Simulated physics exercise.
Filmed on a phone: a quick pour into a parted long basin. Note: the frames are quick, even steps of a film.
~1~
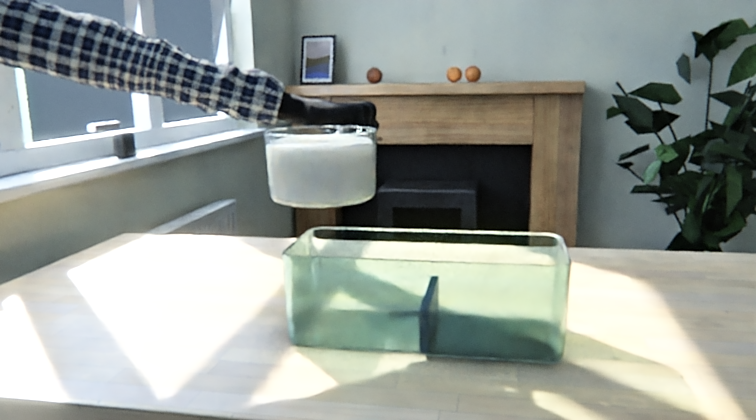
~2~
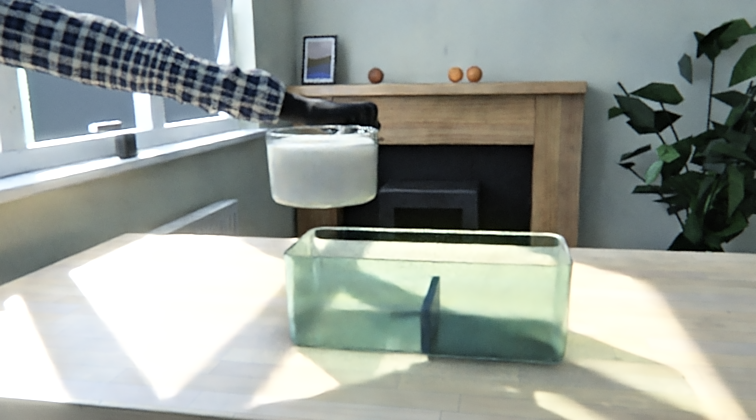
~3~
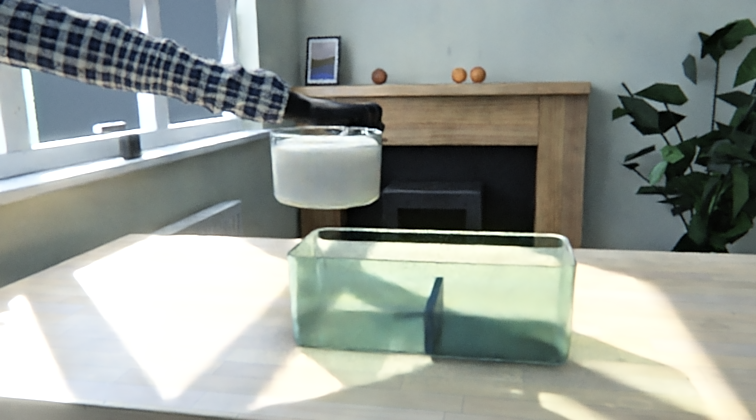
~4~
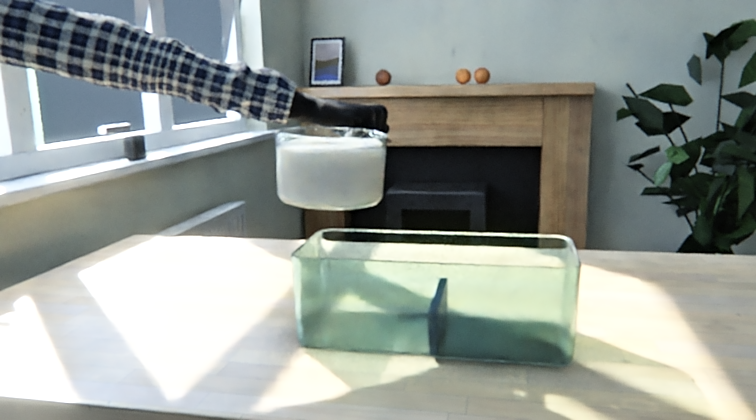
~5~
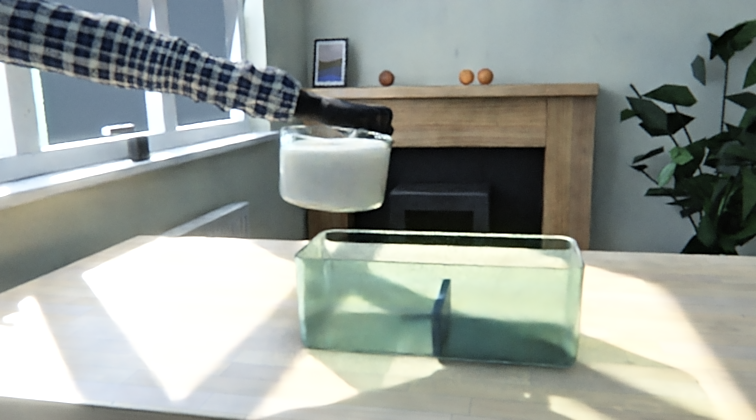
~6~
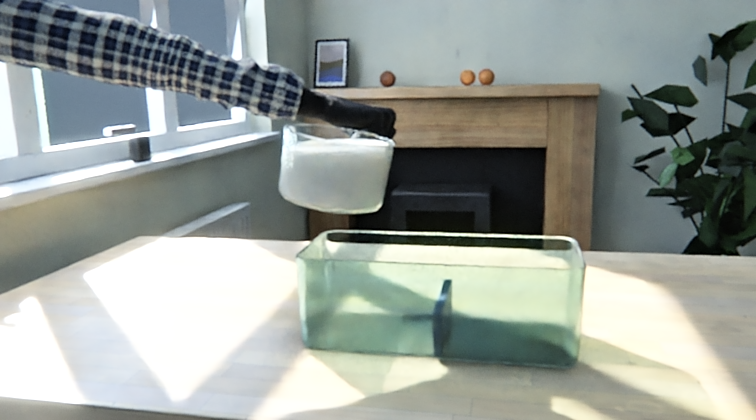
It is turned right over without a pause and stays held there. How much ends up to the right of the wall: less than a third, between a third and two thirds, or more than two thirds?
The right of the wall is going to hold one third to two thirds.
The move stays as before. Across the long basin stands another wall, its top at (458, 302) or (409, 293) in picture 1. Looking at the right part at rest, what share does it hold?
10 %, then 75 %.
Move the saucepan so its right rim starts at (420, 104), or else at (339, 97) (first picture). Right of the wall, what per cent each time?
95 % and 10 %.
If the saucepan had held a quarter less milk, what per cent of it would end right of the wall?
Best guess: Around 35 %.
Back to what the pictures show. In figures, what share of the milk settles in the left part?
Close to 50 per cent.
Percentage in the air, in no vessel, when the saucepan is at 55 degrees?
Share: Approx. 20 %.
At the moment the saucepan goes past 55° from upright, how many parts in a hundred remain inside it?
Roughly 70 %.
A moment on, the saucepan is tipped part way and 69 per cent is still to pour, 4 is left of the wall and 8 right of it.
Next, the saucepan is tipped on its side and 21 per cent is still to pour, 20 is left of the wall and 50 right of it.
Then the saucepan is tipped on its side and 4 per cent is still to pour, 43 is left of the wall and 51 right of it.
Later the saucepan is tipped on its side and 1 per cent is still to pour, 48 is left of the wall and 51 right of it.
In the end 48 per cent lies left of the wall, 51 right of it and 0 outside.
